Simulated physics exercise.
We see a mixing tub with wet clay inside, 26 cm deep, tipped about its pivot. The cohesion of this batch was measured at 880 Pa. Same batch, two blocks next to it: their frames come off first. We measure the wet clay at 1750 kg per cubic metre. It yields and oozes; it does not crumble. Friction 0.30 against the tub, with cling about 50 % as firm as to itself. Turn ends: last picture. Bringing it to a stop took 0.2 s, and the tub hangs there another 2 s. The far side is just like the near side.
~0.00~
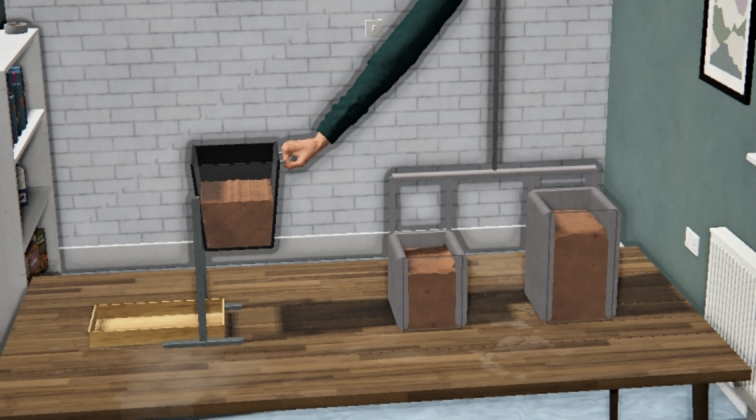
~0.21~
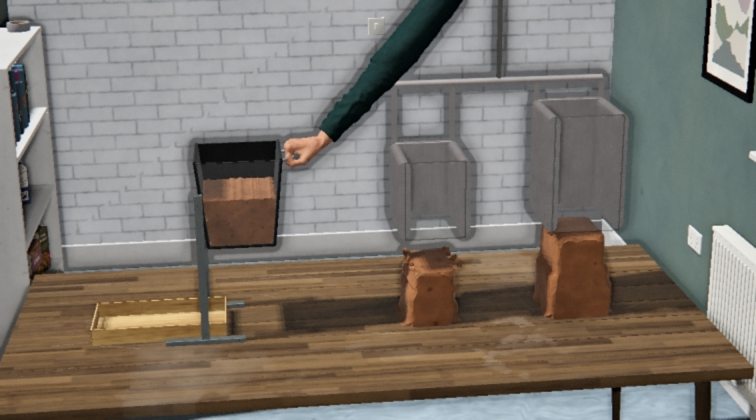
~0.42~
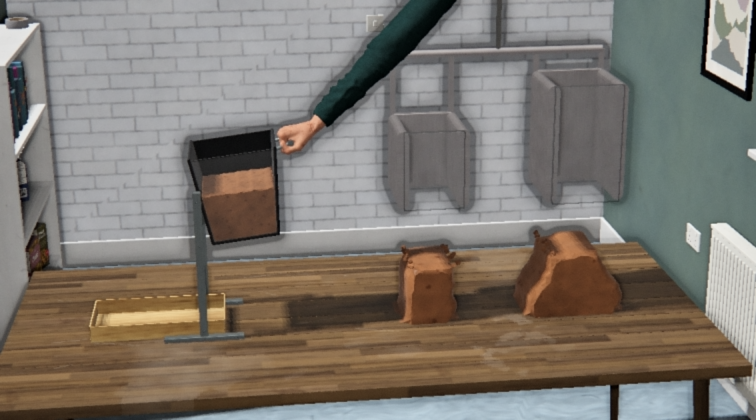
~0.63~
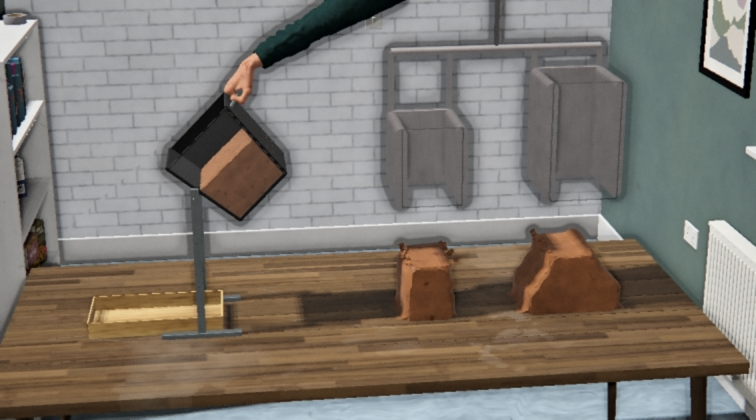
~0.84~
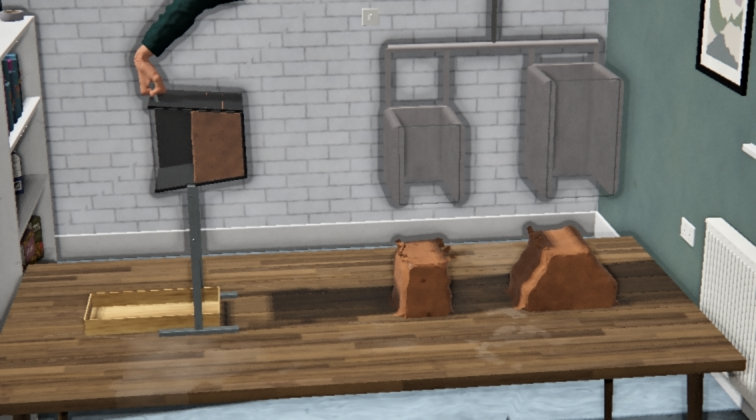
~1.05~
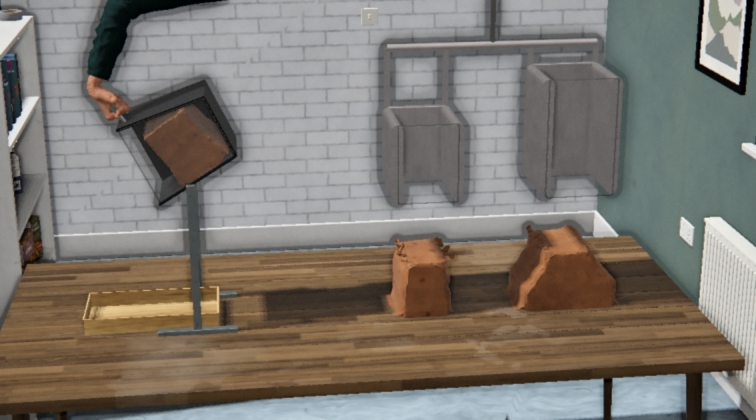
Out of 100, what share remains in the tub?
0 out of 100.
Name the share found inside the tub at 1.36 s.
Near 8 in a hundred.
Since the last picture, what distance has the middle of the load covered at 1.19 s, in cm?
It has moved around 11 centimetres.
By 1.19 s, the tub is at 115 degrees and holds 79 %.
By 1.36 s, the tub is at 115 degrees and holds 8 %.
By 1.53 s, the tub is at 115 degrees and holds 0 %.
By 1.70 s, the tub is at 115 degrees and holds 0 %.
By 3.05 s, at the end, the tub is at 115 degrees and holds 0 %.
